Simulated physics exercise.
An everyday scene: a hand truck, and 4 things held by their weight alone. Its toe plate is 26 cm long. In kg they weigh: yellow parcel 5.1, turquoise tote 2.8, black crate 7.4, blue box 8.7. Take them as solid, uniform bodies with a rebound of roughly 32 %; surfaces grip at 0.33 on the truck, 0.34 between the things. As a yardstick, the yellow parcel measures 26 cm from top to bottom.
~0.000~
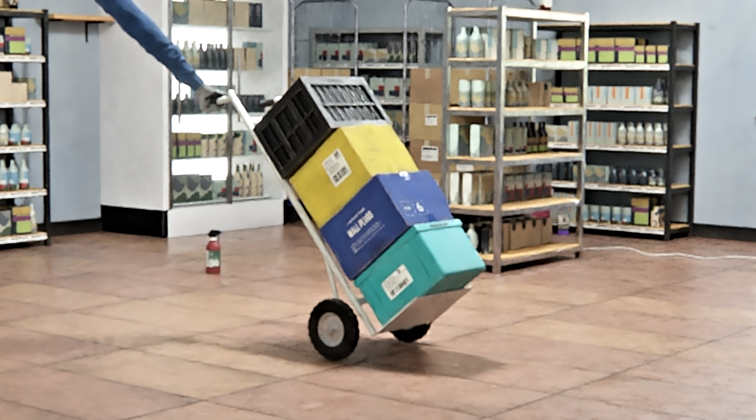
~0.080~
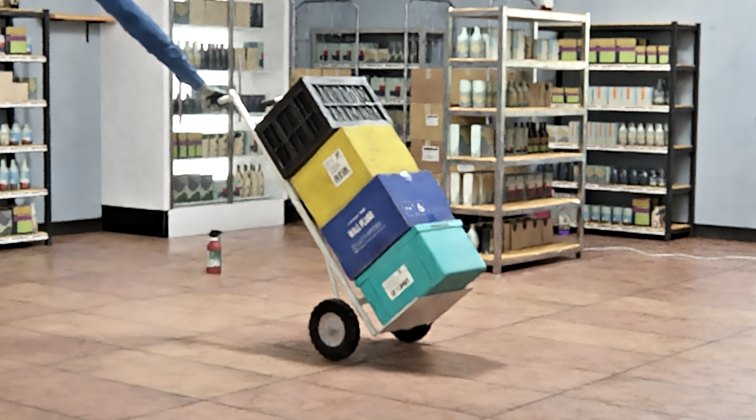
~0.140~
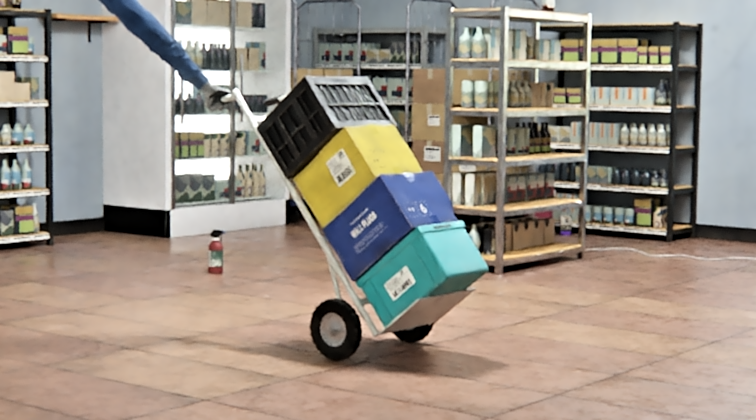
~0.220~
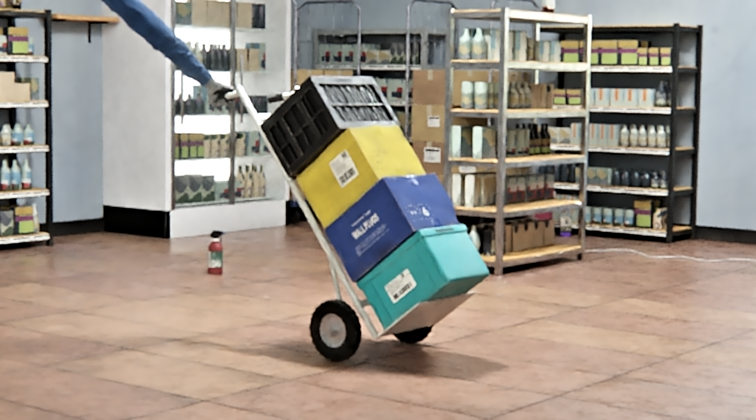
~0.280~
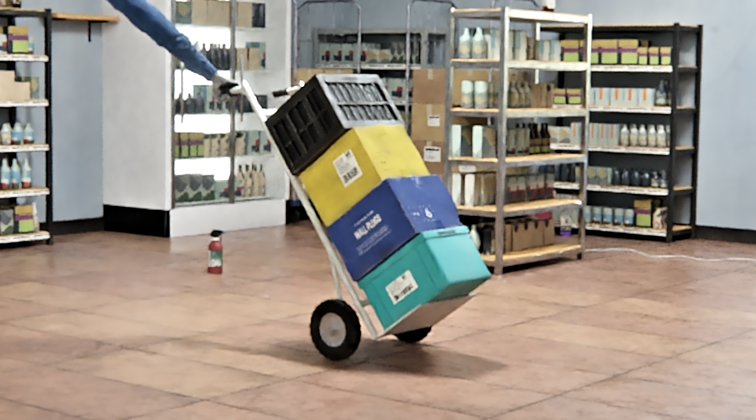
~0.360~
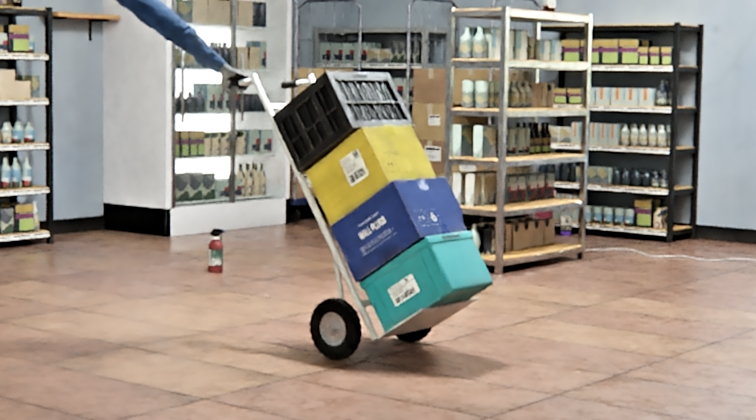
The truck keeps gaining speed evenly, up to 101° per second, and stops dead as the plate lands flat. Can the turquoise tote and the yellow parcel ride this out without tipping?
The turquoise tote topples; the yellow parcel topples.
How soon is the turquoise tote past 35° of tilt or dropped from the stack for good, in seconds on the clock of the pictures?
At about 1.6 s.
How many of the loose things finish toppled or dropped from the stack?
That comes to 4.
After 1.46 s, truck upright; yellow parcel tipped 24° from how it sat near (513, 211); turquoise tote tipped 24° from how it sat near (453, 316); black crate tipped 25° from how it sat.
After 1.96 s, truck upright; yellow parcel, black crate and blue box now dropped from the stack; turquoise tote on its side near (494, 314).
At rest (3.0 s), dropped from the stack and tipped over, yellow parcel, black crate and blue box; tipped over on the truck, turquoise tote. Seen from the same camera at the end, turquoise tote near (505, 321).
